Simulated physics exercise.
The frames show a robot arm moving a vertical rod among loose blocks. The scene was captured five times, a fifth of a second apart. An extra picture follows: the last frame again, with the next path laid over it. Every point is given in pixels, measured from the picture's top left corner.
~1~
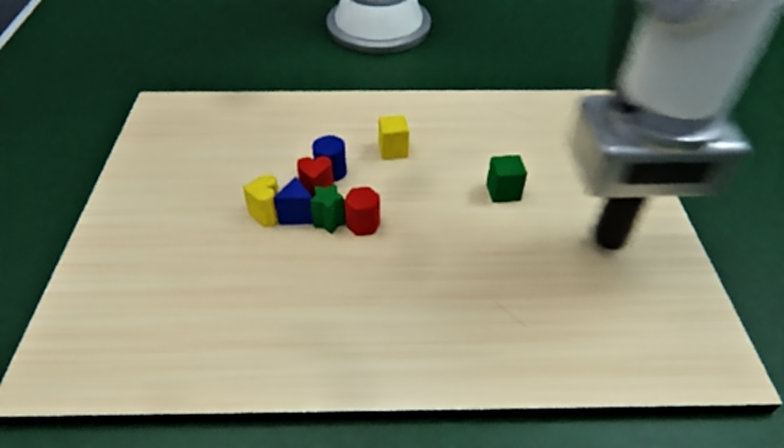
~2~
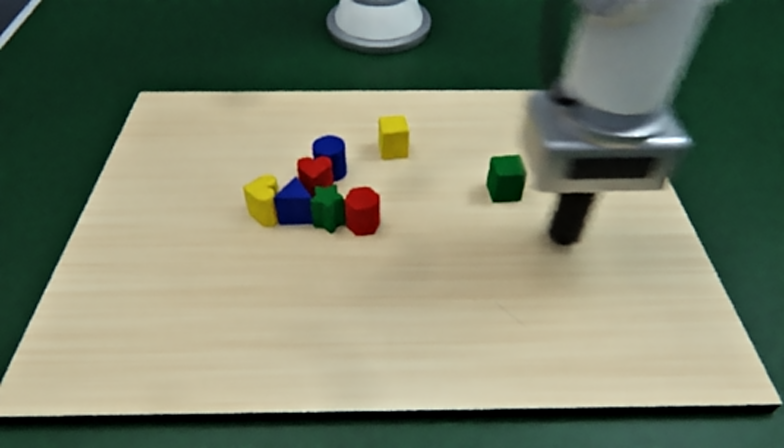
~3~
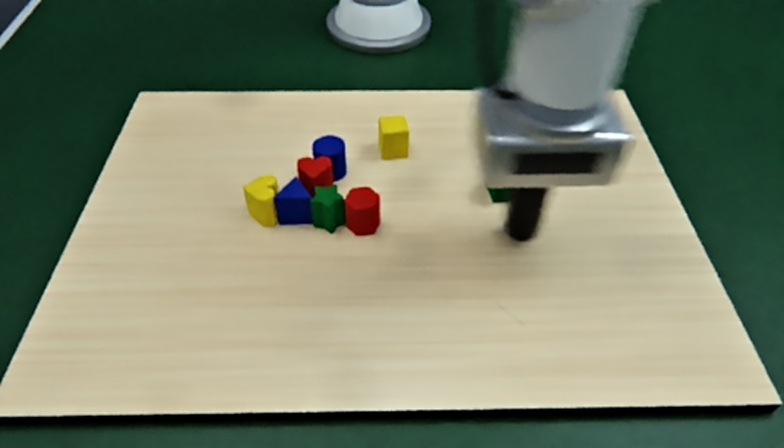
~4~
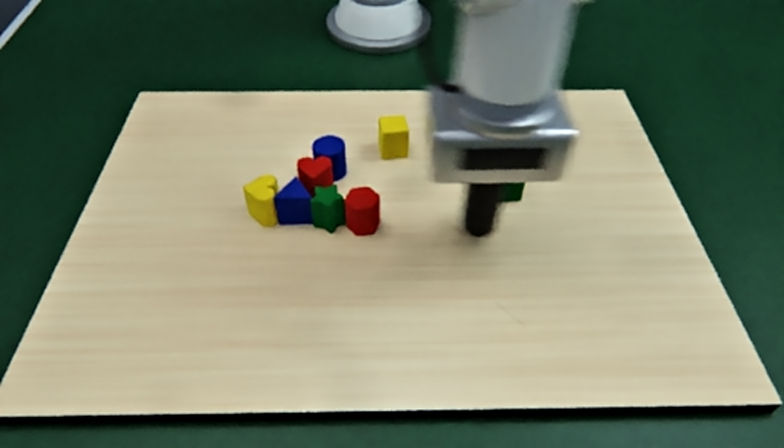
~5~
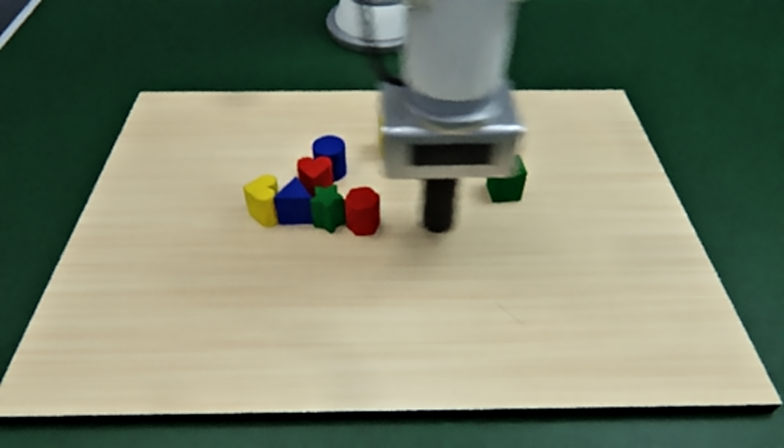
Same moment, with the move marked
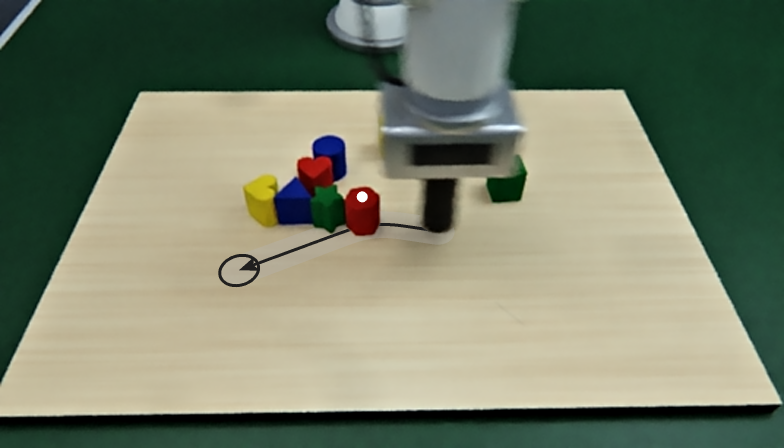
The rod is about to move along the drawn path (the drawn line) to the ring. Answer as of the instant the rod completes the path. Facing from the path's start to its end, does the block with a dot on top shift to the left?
Yes - that is the case.
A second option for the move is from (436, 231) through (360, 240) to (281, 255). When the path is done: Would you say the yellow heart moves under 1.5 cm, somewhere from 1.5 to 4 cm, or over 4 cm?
Once the path is done, the yellow heart lies within 1.5 cm of its present place.
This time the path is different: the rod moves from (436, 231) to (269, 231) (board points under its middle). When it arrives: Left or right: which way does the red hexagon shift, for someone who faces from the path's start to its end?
It moves over to the right.
The line goes from (436, 231) by way of (370, 225) and (306, 245) to (239, 270); the dot is on the red hexagon.
What follows on the original path. One third of the way, rod at (369, 216); yellow heart at (257, 186), turned 20° clockwise; blue three-sided block at (281, 188), turned 15° anticlockwise; green star block at (305, 200), turned 50° clockwise; red hexagon at (334, 205), turned 40° anticlockwise.
Two thirds of the way, rod at (304, 236); yellow heart at (241, 181), turned 35° clockwise; blue three-sided block at (273, 183), turned 20° anticlockwise; green star block at (249, 205), turned 80° clockwise; red hexagon at (264, 223), turned 25° anticlockwise.
At the end, rod at (236, 261); yellow heart at (240, 181), turned 45° clockwise; blue three-sided block at (273, 183), turned 20° anticlockwise; green star block at (238, 206), turned 100° clockwise; red hexagon at (193, 238), turned 15° clockwise.
